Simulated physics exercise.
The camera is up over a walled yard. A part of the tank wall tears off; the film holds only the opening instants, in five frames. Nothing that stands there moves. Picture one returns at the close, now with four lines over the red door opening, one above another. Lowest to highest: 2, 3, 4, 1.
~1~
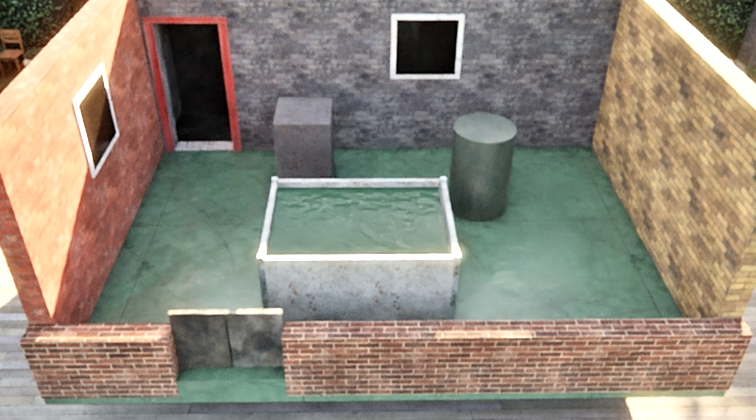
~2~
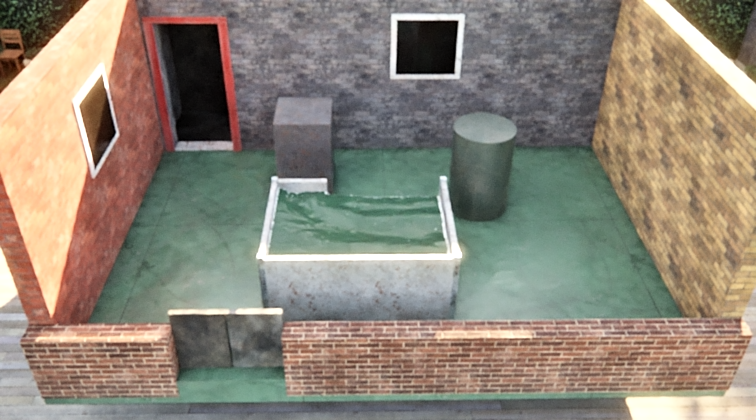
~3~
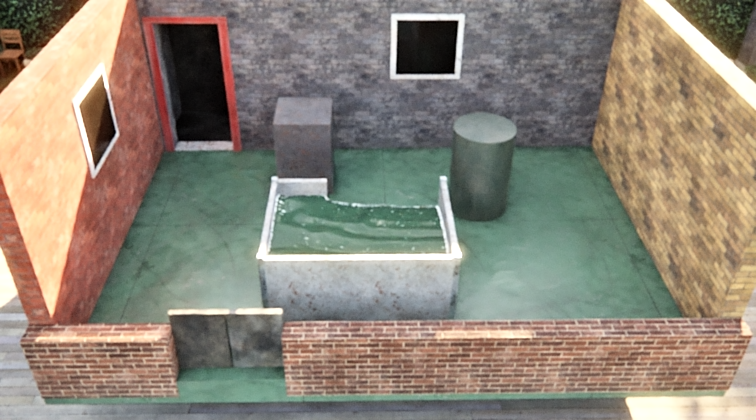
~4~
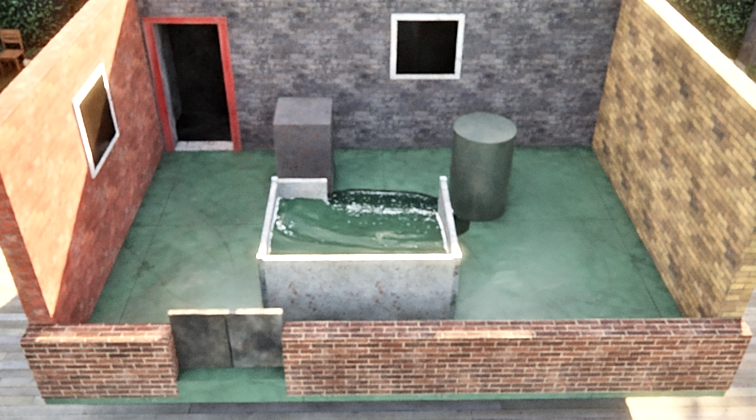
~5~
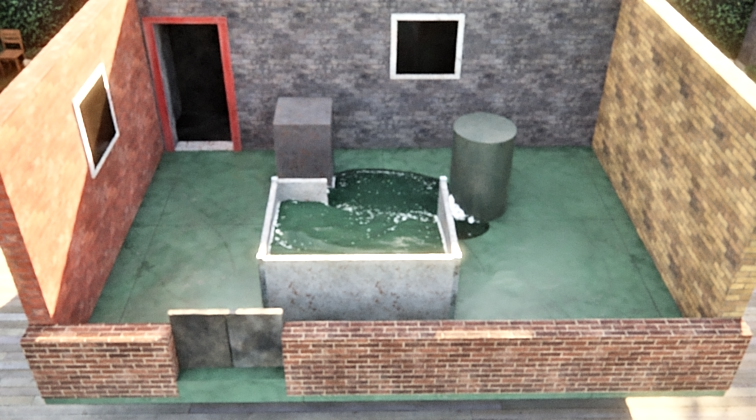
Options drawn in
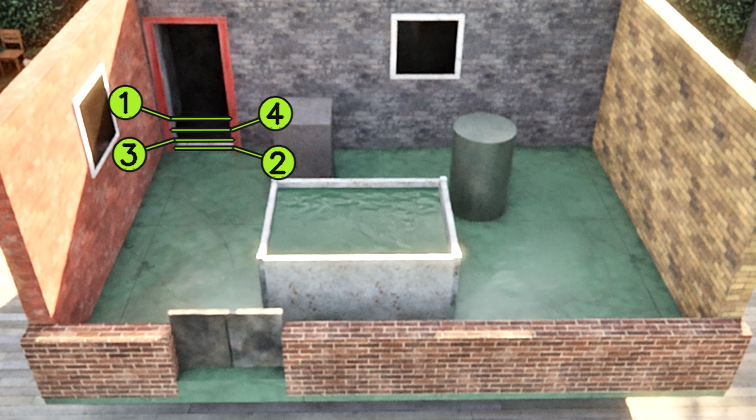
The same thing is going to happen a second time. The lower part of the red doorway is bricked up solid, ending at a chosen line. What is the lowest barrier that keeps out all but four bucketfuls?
Choose 3.
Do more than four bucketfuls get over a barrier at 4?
No, that is safe.
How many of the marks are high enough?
Three of them.
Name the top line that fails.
Line 2.
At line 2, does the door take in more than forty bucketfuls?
No, less.
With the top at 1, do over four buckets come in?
No.
In lime, 1 at (200, 118); 2 at (204, 148); 3 at (203, 140); 4 at (201, 130); from the bottom up 2, 3, 4, 1.
If 1 is chosen, nothing gets over.
If 2 is chosen, some 15 bucketfuls get in.
If 3 is chosen, a splash gets over, under a bucket.
If 4 is chosen, nothing gets over.
